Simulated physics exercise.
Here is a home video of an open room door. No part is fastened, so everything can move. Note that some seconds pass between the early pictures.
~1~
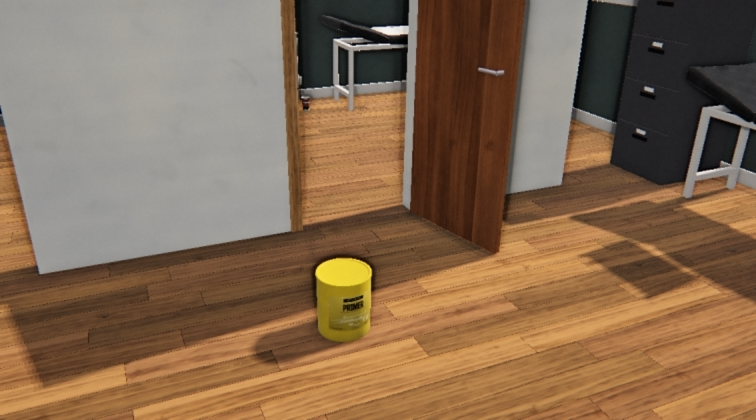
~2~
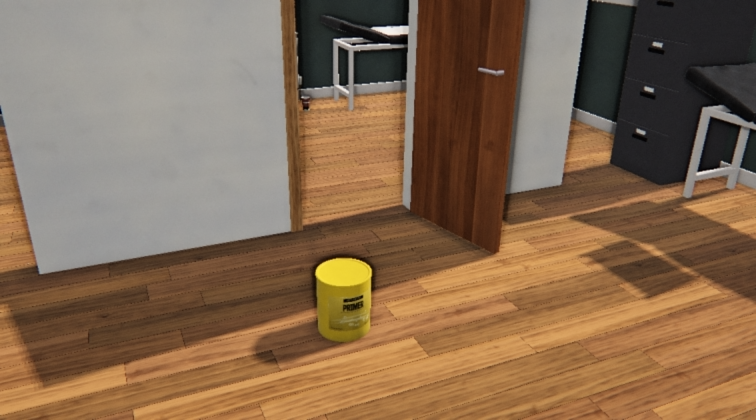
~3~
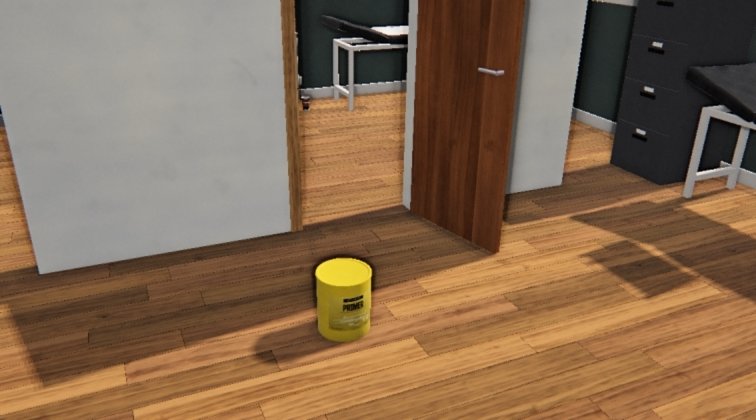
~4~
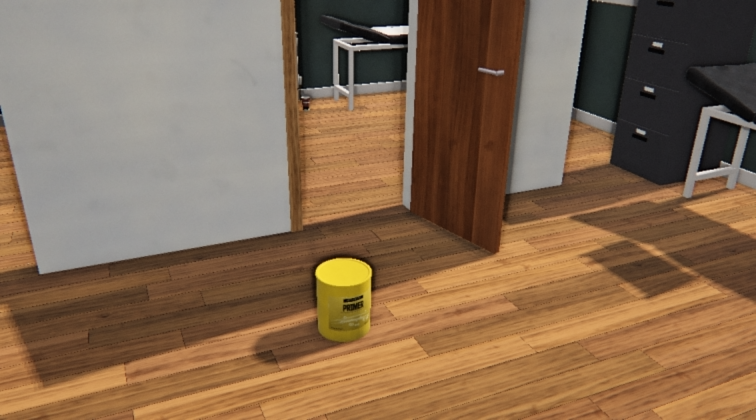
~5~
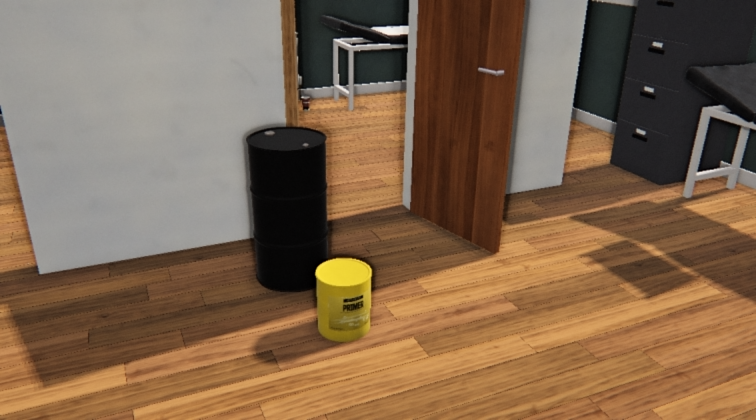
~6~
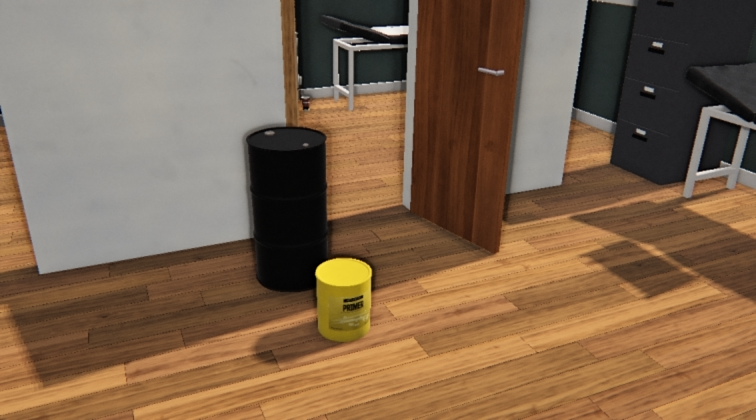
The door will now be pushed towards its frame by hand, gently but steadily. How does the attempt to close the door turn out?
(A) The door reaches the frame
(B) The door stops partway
A, the door reaches the frame.
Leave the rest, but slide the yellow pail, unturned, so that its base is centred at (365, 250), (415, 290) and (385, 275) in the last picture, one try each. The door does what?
On the first try it fails to close, on the second it swings fully closed, and on the third it swings fully closed.
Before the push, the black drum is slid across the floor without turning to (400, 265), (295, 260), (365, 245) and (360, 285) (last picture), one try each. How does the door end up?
Door, in order of tries: Obstructed, fully closed, obstructed, fully closed.
Then, 0.90 s past the last view, open by 83°.
Then, 1.70 s past the last view, open by 50°.
Then, 2.50 s past the last view, open by 17°.
Finally, open by 0°; both still in place. Final places as the last picture's camera would see them, black drum near (290, 209).
